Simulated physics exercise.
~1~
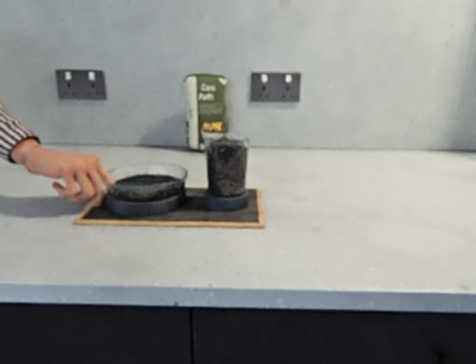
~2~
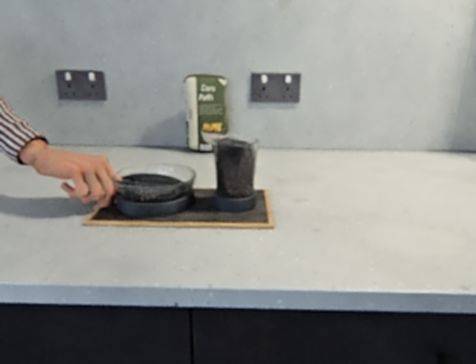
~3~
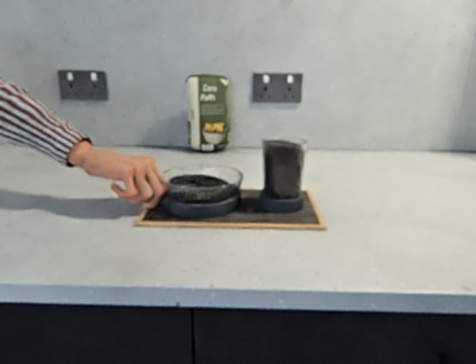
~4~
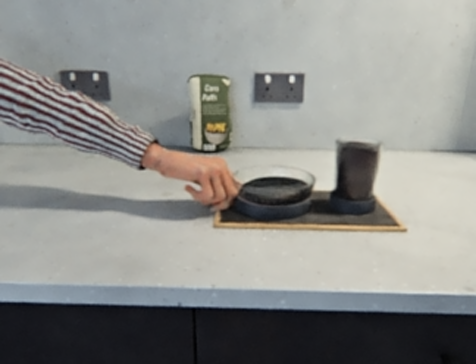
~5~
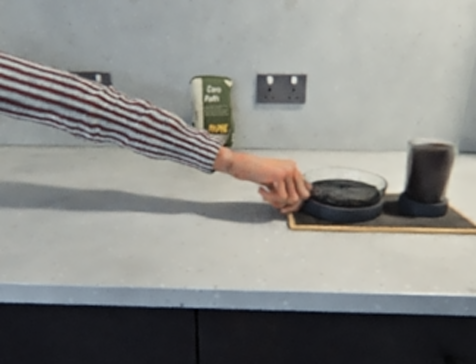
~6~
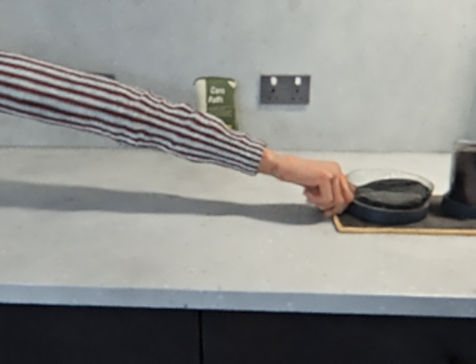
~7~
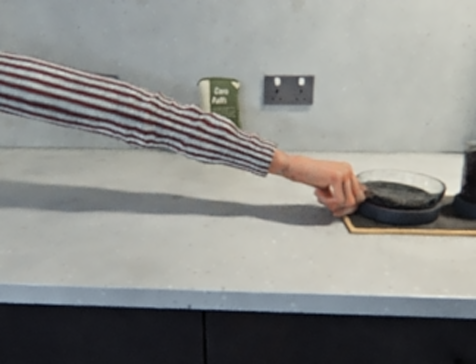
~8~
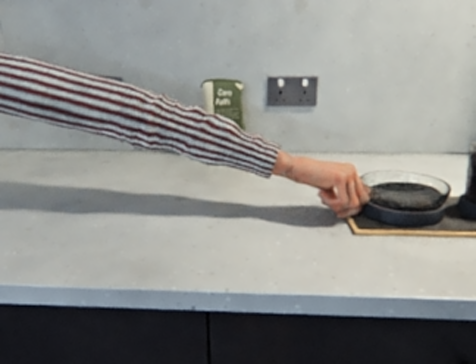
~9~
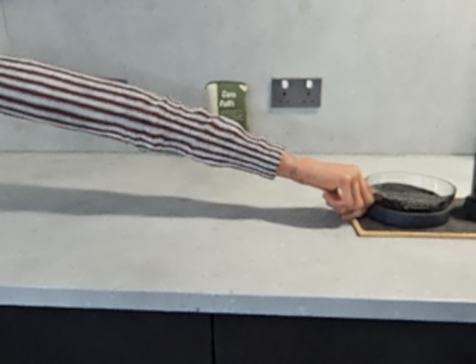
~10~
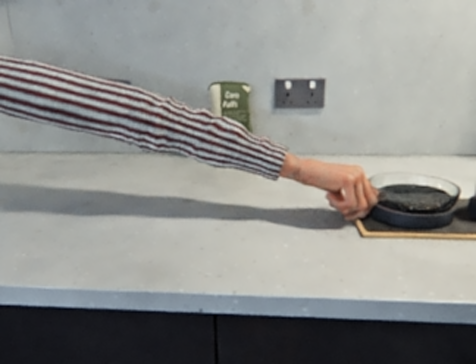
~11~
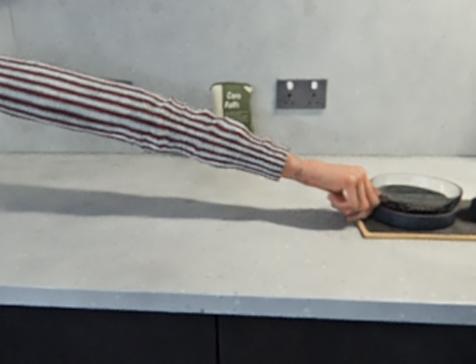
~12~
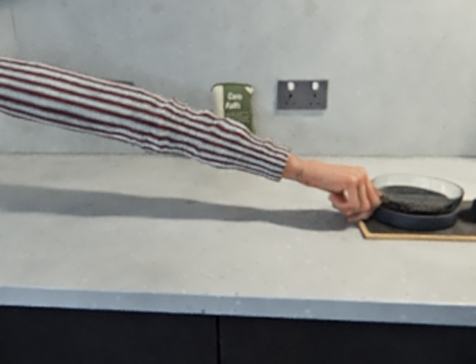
An arm in a striped sleeve reaches in from the left over a pale grey kitchen counter, seen from the front, with dark cupboards below. A round clear bowl and a slim glass to its right, both holding something dark, stand in dark holders on a dark tray with a light edge. Behind them are a green and white packet and two wall sockets. The hand pushes the tray smoothly to the right, past the packet, until the glass slides out of view. The tray slows and stops, the hand still at the bowl, with no spill visible.
